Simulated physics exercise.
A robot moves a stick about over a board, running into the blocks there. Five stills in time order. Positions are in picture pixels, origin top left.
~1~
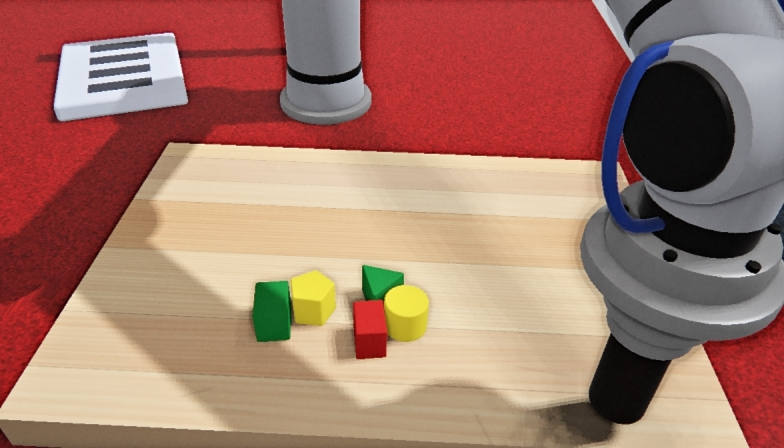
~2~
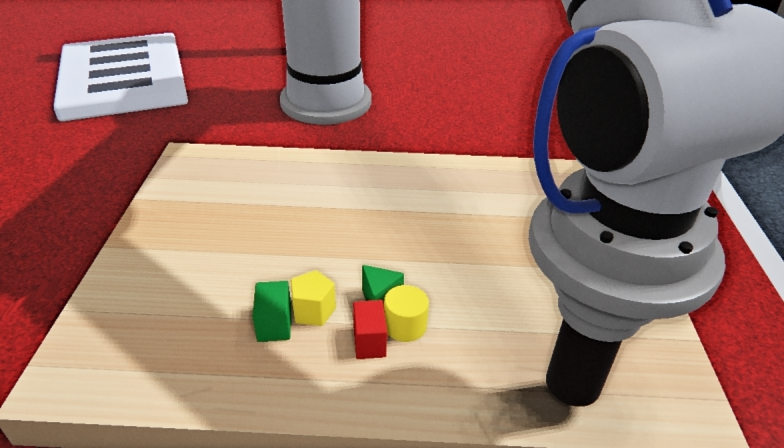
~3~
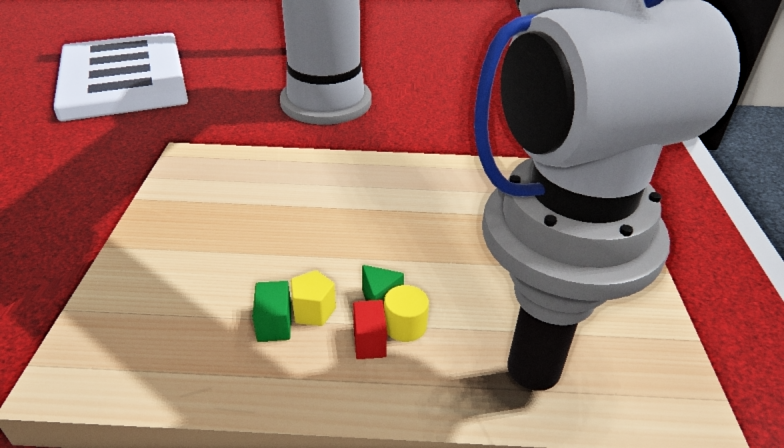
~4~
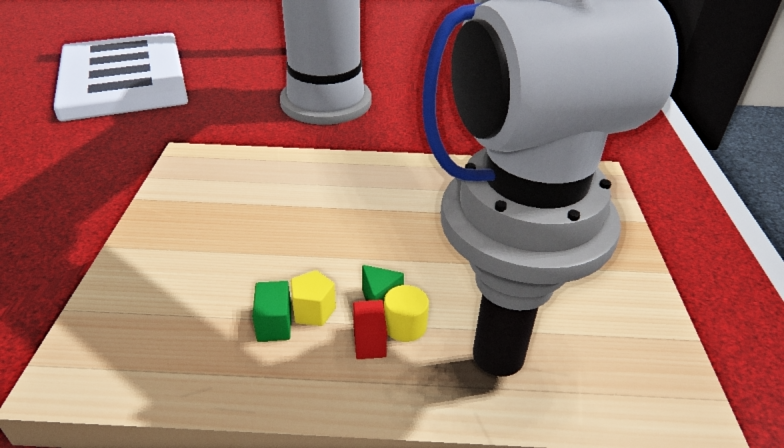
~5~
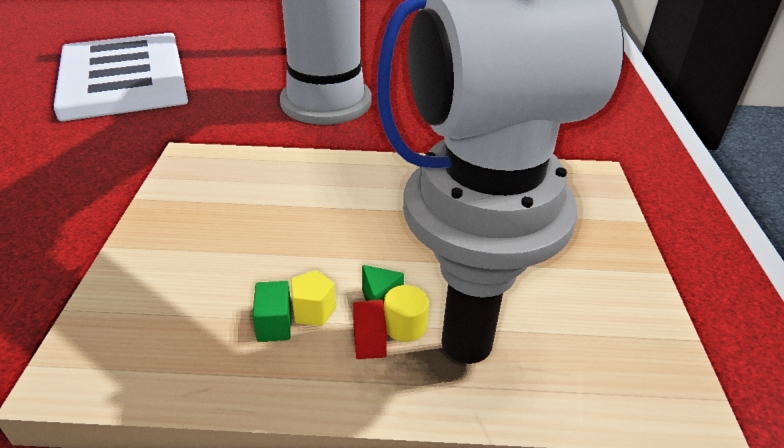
A gray robot arm moved its black stick leftward and slightly up across the wooden board, nearing the yellow circle, while the small green, yellow and red blocks all stayed where they were.
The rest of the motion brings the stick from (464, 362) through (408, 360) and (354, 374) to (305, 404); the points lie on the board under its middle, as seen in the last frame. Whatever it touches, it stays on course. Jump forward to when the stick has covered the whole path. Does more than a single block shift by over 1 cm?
No, I don't think so.
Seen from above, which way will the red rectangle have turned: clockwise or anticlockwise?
The sense of turning is clockwise.
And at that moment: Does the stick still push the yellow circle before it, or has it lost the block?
My prediction: No longer in front.
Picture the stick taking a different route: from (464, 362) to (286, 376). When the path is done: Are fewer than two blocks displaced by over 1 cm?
In short: Yes.
The first path, step by step. One third of the way, stick at (409, 342); nothing pushed yet.
Two thirds of the way, stick at (352, 357); red rectangle at (347, 316), turned 70° clockwise.
At the end, stick at (303, 386); red rectangle at (347, 316), turned 70° clockwise; yellow circle not moved.
